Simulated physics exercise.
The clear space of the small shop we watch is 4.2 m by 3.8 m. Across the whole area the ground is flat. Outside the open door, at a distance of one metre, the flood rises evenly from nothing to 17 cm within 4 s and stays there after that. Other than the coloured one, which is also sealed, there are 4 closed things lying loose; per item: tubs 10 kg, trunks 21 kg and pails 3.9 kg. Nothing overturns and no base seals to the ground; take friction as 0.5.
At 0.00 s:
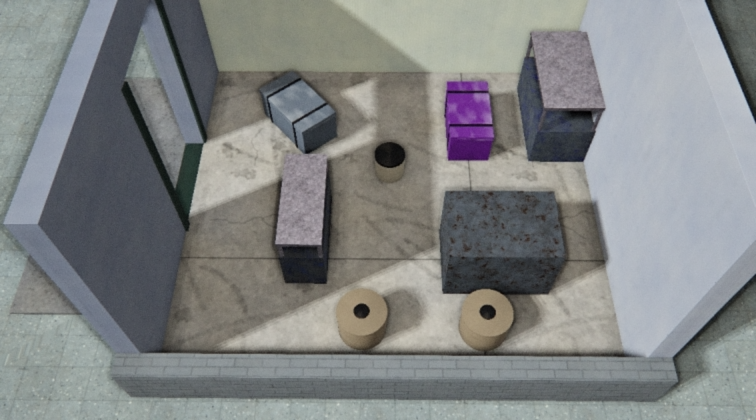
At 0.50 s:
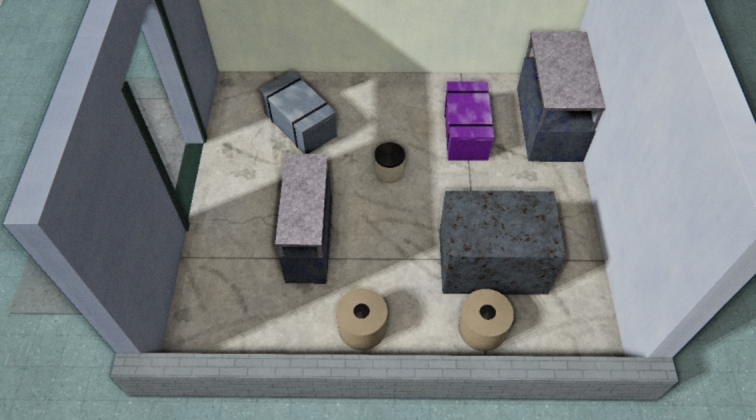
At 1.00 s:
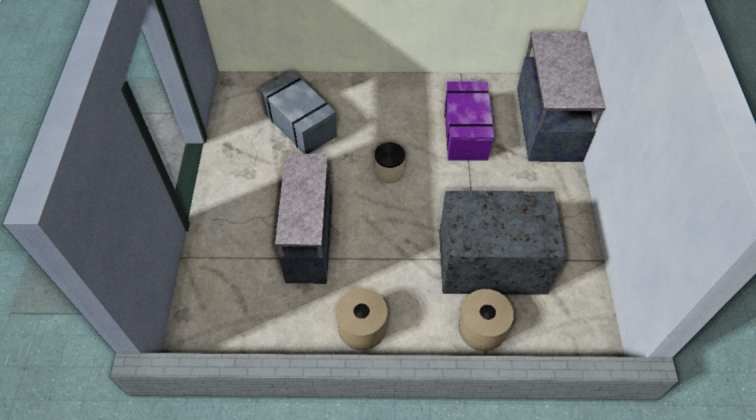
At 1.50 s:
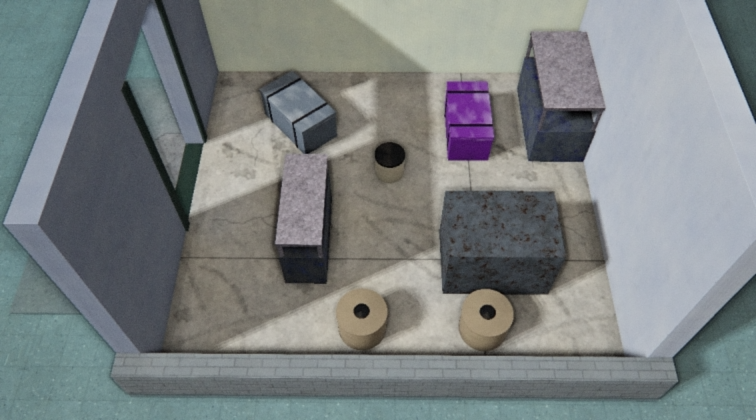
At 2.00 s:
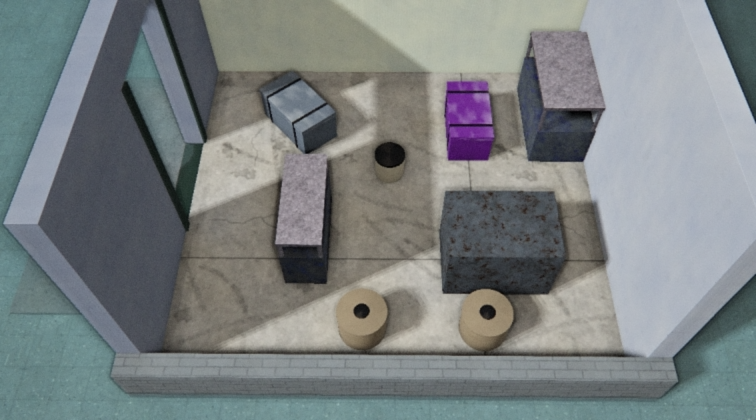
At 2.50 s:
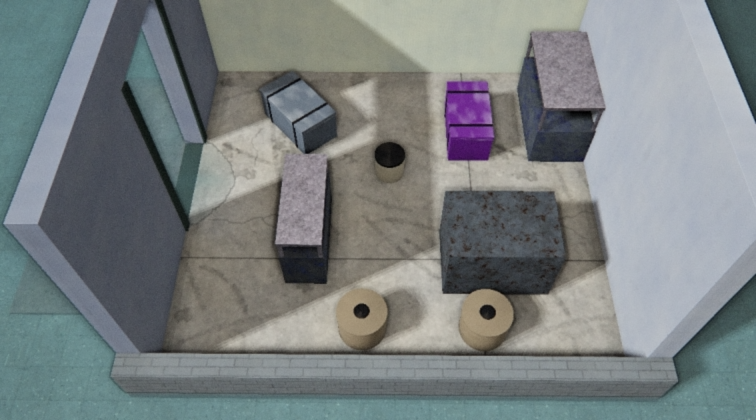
A small shop with pale walls and an open doorway on the left is seen from high above its low front wall. A grey trunk and a purple trunk sit toward the back, with three round tan pails, two pinkish-topped units and a dark speckled block around the floor. Bluish-green water deepens in colour outside, then spreads thinly through the doorway, while the objects and camera stay still.
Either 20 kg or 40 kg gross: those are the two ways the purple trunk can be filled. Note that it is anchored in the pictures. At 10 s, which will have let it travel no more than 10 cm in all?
Only the hefty one is fine.
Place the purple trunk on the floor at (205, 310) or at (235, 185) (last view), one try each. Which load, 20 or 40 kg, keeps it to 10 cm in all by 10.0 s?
At the first spot the heavier mass is required, at the second nothing offered works.
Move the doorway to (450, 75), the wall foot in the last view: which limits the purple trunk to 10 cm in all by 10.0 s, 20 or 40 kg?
In that setup just the second mass works.
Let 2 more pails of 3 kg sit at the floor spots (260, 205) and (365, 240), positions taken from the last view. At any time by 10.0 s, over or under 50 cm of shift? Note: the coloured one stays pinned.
First exceeds it, then stays inside.
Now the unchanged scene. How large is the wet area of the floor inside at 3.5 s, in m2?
Somewhere about 1.5 m2, give or take.
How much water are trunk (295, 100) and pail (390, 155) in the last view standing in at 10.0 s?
First about 8 cm, second about 7 cm.
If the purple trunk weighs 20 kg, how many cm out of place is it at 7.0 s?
About 0 cm off its spot.
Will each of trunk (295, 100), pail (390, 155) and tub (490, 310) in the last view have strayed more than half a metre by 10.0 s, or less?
The three come out further, further, not as far, in that order.
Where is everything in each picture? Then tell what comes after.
In the first frame, the purple trunk at (470, 108) rests on the ground; water covers 0.0 m2; 0 of 5 have shifted.
In the second frame, the purple trunk at (470, 108) rests on the ground; water covers 0.0 m2; 0 of 5 have shifted.
In the third frame, the purple trunk at (470, 108), on the bottom; 0.0 m2 under water; 0 of 5 have shifted.
In the fourth frame, the purple trunk at (470, 108) rests on the ground; 0.0 m2 under water; 0 of 5 have shifted.
In the fifth frame, the purple trunk at (470, 108), on the bottom; 0.0 m2 under water; 0 of 5 have shifted.
In the sixth frame, the purple trunk at (470, 108), on the bottom; water covers 0.3 m2; 0 of 5 have shifted.
After 3.5 s the purple trunk would be 0 cm from its start with 20 kg and 0 cm from its start with 40 kg; 0 cm of water round it then.
After 4.5 s the purple trunk would be 0 cm from its start with 20 kg and 0 cm from its start with 40 kg; 0 cm of water round it then.
After 7.0 s the purple trunk would be 1 cm from its start with 20 kg and 0 cm from its start with 40 kg; 3 cm of water round it then.
After 10.0 s the purple trunk would be 29 cm from its start with 20 kg and 0 cm from its start with 40 kg; 6 cm of water round it then.
